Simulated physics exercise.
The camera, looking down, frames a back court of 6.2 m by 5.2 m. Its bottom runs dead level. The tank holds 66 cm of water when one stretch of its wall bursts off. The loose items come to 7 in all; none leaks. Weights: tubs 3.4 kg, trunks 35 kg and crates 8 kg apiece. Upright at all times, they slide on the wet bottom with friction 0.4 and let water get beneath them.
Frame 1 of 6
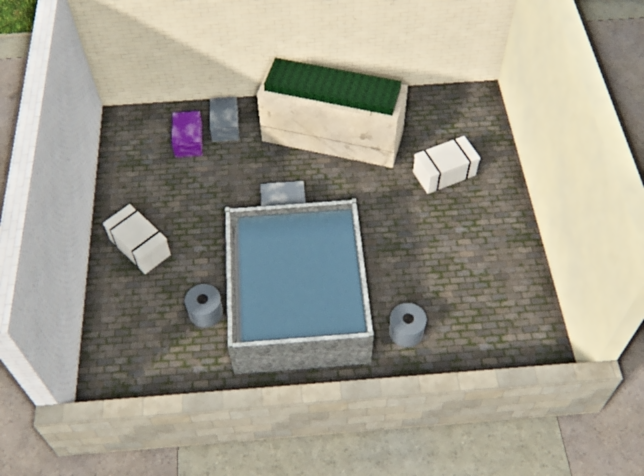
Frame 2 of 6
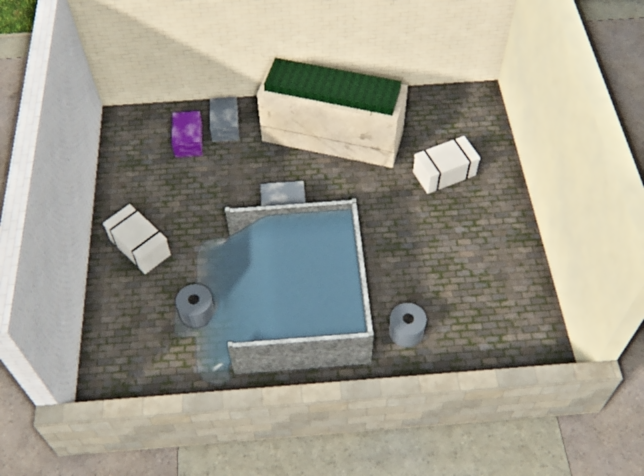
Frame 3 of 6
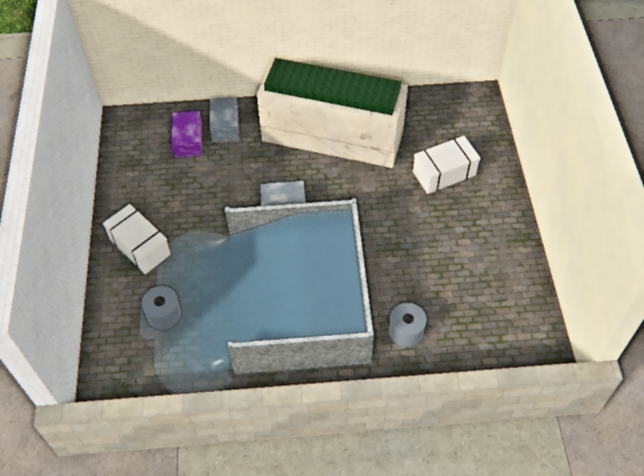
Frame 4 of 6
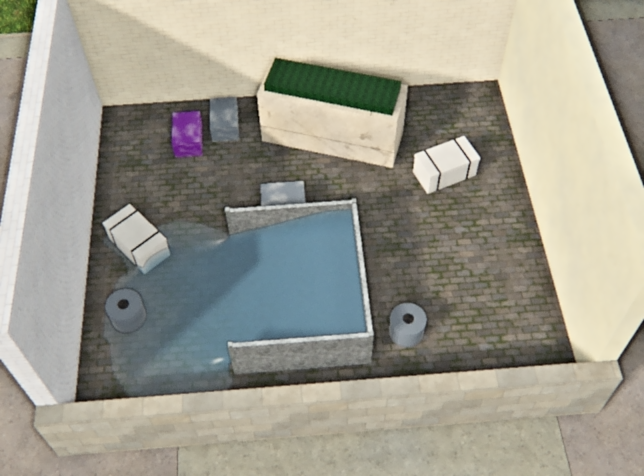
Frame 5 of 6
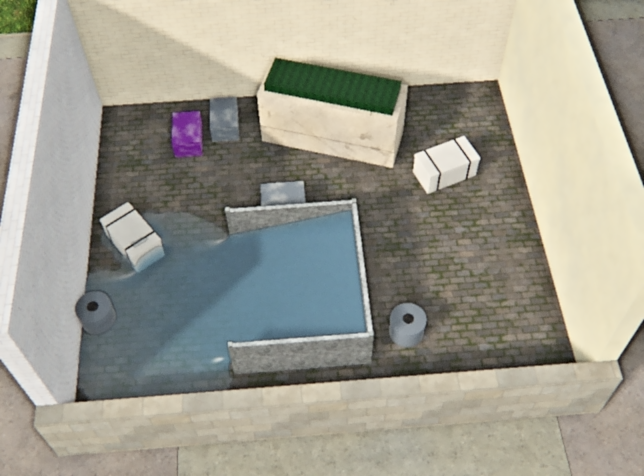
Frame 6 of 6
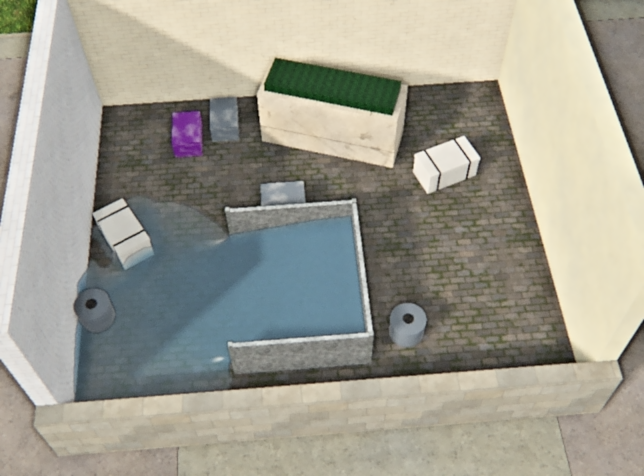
To begin with, a walled tank full of water stands in a paved court among scattered objects. Its left side gives way and water spreads leftward over the paving, carrying a grey drum to the left wall. The water then reaches the white strapped box on the left, which shifts and turns slightly.
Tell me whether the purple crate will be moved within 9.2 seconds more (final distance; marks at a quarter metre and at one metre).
Prediction - the purple crate is displaced a little.
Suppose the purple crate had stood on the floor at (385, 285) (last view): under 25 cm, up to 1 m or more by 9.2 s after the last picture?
It hardly budges.
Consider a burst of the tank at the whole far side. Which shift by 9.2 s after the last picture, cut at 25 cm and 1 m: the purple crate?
What happens next is that the purple crate gets swept a long way.
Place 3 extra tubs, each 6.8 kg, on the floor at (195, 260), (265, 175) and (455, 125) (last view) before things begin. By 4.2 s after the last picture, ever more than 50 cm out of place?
Beyond it, beyond it, within it.
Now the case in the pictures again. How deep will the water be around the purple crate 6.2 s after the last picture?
10 cm or so.
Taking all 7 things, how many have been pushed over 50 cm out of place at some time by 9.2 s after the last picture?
By my count, 4.
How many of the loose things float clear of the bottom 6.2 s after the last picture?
5.
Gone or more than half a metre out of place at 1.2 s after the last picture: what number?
Answer: 2.
Then, 1.2 s after the last picture the purple crate is near (186, 127), 0.0 m from its start, aground; 2 afloat.
Then, 3.8 s after the last picture the purple crate is near (227, 98), 0.7 m from its start, afloat; 4 afloat.
Then, 6.2 s after the last picture the purple crate is near (226, 103), 0.7 m from its start, afloat; 5 afloat.
Then, 9.2 s after the last picture the purple crate is near (227, 103), 0.7 m from its start, afloat; 5 afloat.
